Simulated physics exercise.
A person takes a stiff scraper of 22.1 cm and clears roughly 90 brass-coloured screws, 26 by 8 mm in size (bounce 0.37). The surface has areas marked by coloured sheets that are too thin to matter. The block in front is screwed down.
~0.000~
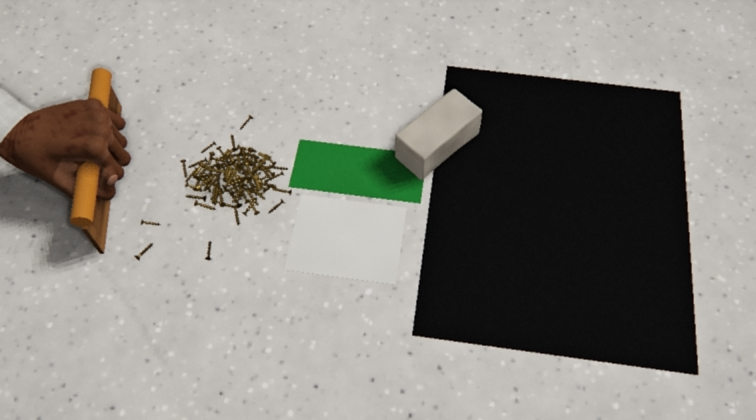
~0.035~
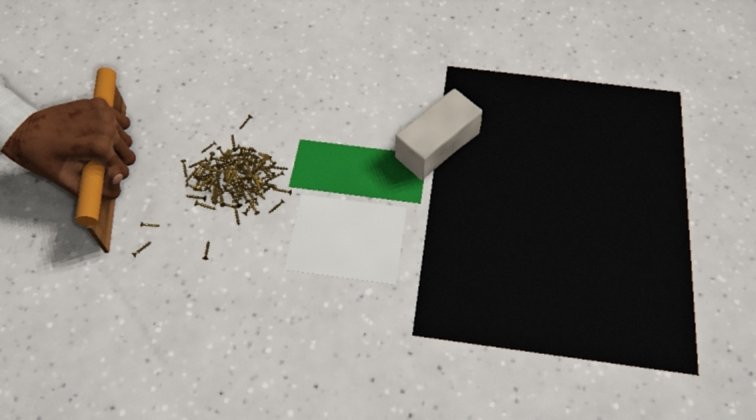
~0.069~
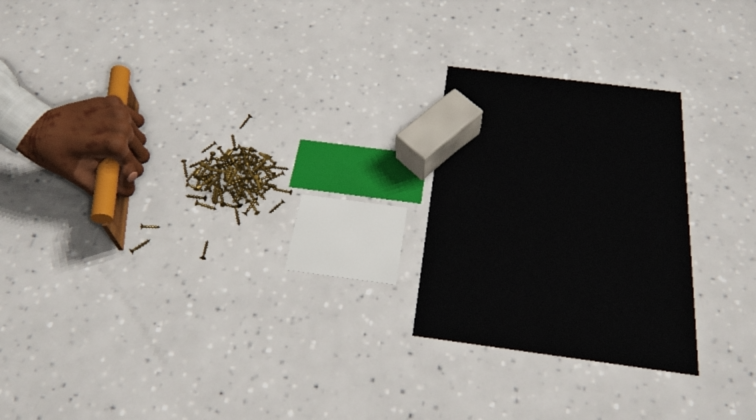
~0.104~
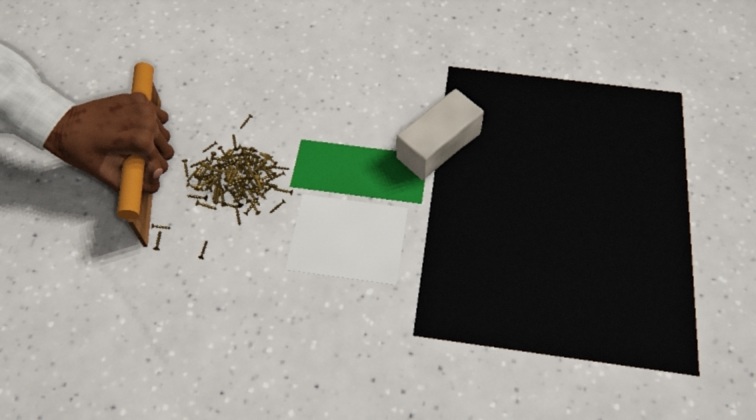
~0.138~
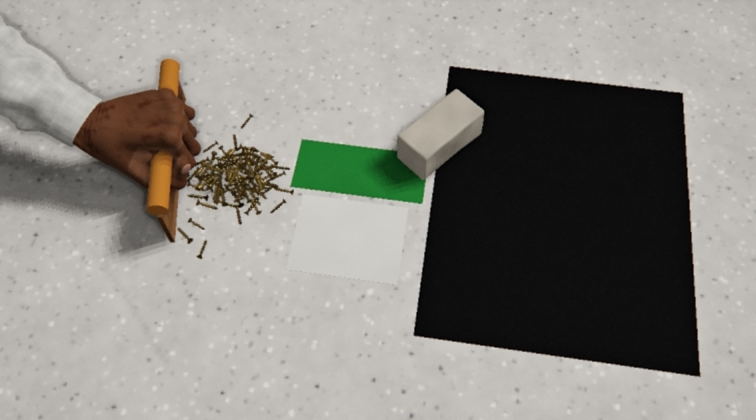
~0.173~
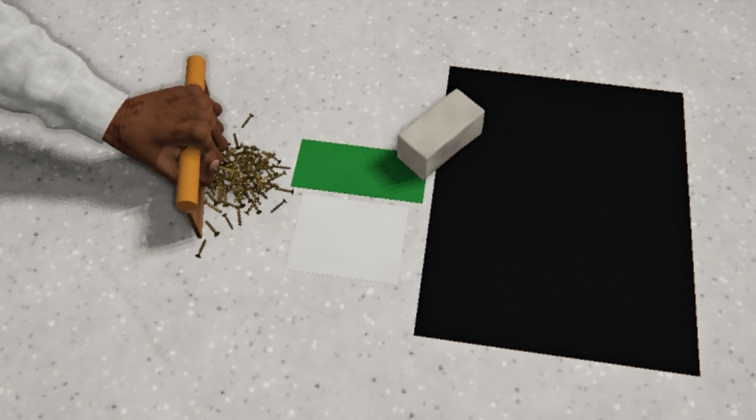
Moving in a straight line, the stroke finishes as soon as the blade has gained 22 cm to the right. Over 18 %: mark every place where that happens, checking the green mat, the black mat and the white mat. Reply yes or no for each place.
Green mat: Yes; black mat: No; white mat: No.
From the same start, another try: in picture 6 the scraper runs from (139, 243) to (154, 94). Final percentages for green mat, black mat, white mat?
At rest the green mat holds 40 %, the black mat 0 %, and the white mat 25 %.
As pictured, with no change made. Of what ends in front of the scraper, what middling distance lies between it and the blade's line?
About 9 cm from the line.
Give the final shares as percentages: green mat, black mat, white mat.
Green mat: 45, black mat: 5, white mat: 10.
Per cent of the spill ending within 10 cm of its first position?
My estimate is some 0 percent.
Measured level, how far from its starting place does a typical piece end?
Level distance: Near 18 cm.
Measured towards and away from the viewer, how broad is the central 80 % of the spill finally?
14 cm.
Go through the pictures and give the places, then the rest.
In the first frame, scraper from (88, 231) to (107, 85); moved 0.0 cm; pieces shifted so far, 0; middle of the spill at (229, 175); white mat at (347, 238); green mat at (359, 171); black mat at (558, 203); block at (439, 122).
In the second frame, scraper from (93, 230) to (112, 84); moved 0.6 cm; pieces shifted so far, 1; middle of the spill at (229, 175).
In the third frame, scraper from (108, 228) to (126, 82); moved 2.2 cm; pieces shifted so far, 3; middle of the spill at (229, 175).
In the fourth frame, scraper from (133, 224) to (149, 79); moved 5.0 cm; pieces shifted so far, 3; middle of the spill at (230, 175).
In the fifth frame, scraper from (162, 219) to (174, 76); moved 8.2 cm; pieces shifted so far, 3; middle of the spill at (231, 174).
In the sixth frame, scraper from (191, 215) to (200, 72); moved 11.5 cm; pieces shifted so far, 31; middle of the spill at (233, 174); white mat at (349, 238); green mat at (361, 171); black mat at (560, 203); block at (442, 122). Its speed is about 0.94 m/s, heading 18 degrees away from the viewer.
Then, at 0.31 s, scraper 23 cm from its start, spill 12 cm wide; white mat 15 %, green mat 55 %, off the mats 25 %.
After 0.44 s, scraper 23 cm from its start, spill 17 cm wide; white mat 15 %, green mat 55 %, off the mats 35 %.
Then, at 0.55 s, scraper 23 cm from its start, spill 21 cm wide; white mat 10 %, green mat 45 %, off the mats 45 %.
At rest (1.7 s), white mat 10 %, green mat 45 %, black mat 5 %, off the mats 40 %.
